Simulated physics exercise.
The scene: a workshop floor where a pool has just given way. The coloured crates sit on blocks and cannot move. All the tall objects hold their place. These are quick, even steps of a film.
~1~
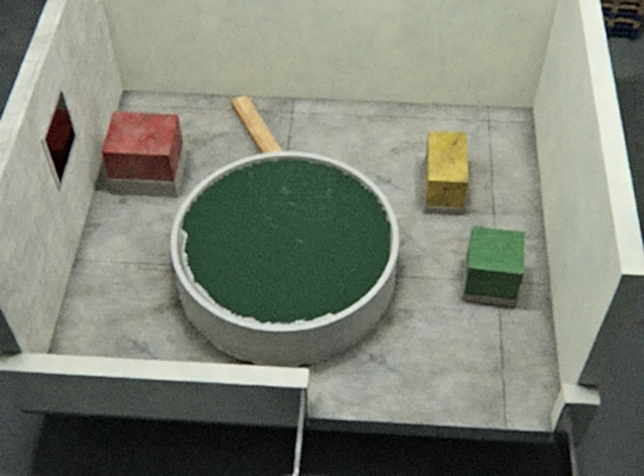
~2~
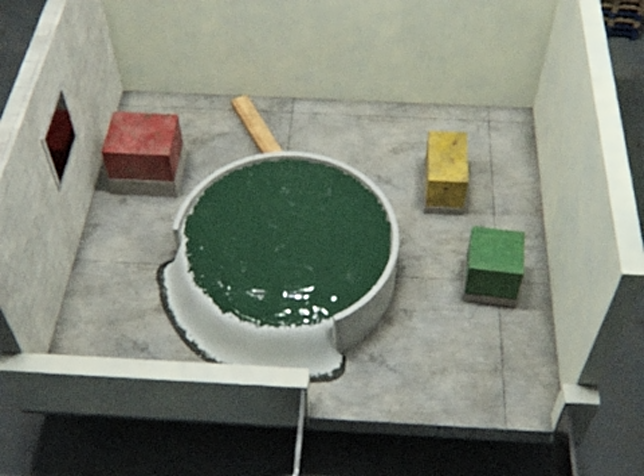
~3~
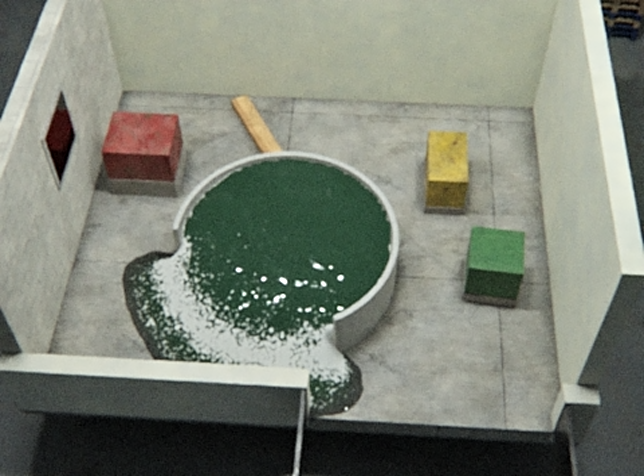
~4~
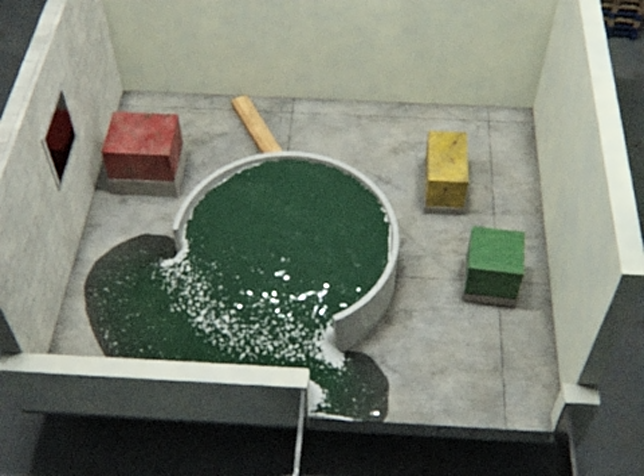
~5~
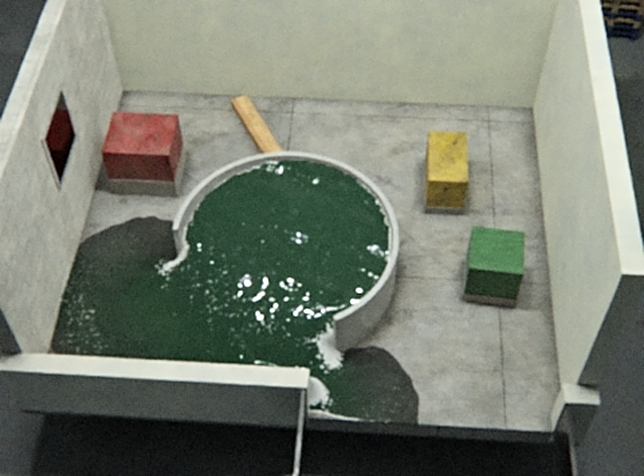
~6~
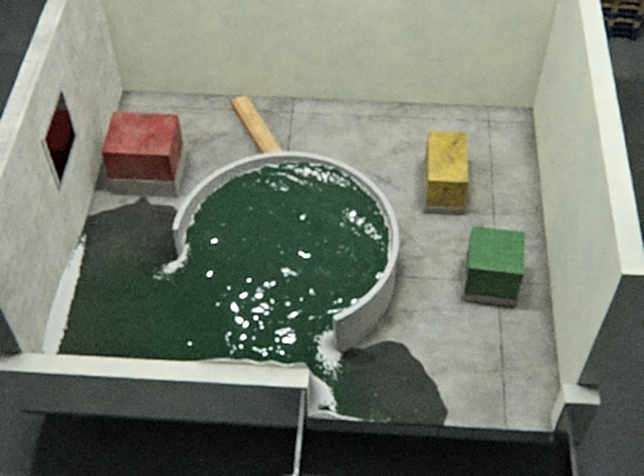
In the video, a round tank of green water on a workshop floor gives way at its lower left side, and water pours through the gap, spreading across the floor to the left wall while the coloured blocks stay still.
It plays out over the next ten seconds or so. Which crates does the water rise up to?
One by one: The yellow crate stays dry; the red crate gets wet; the green crate stays dry.
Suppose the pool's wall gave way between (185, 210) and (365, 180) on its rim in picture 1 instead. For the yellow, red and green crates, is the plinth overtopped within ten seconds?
The yellow one gets wet; the red one is topped; the green one is wetted.
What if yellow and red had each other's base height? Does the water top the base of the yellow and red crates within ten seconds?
My reading: The yellow crate escapes it, the red crate ends up wet.
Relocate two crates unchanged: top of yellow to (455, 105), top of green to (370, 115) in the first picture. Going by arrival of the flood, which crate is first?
First comes the crate marked red.
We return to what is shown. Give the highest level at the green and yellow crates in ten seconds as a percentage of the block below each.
In turn 80 and 70 per cent.
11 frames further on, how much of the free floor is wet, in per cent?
Some 40 per cent.
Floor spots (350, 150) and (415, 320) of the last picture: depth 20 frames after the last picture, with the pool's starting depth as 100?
Roughly 2 and 0 per cent, in turn.
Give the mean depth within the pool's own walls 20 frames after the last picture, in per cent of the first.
Roughly 30 per cent.
A moment on, water covers 25 % of the floor; the yellow crate not reached, the red crate water round its plinth, the green crate not reached.
Next, water covers 40 % of the floor; the yellow crate not reached, the red crate water round its plinth, the green crate not reached.
Then, water covers 65 % of the floor; the yellow crate water round its plinth, the red crate water round its plinth, the green crate water round its plinth.
Later, water covers 90 % of the floor; the yellow crate water round its plinth, the red crate water round its plinth, the green crate water round its plinth.
In the end, water covers 100 % of the floor; the yellow crate stayed above the water, the red crate was topped, the green crate stayed above the water.
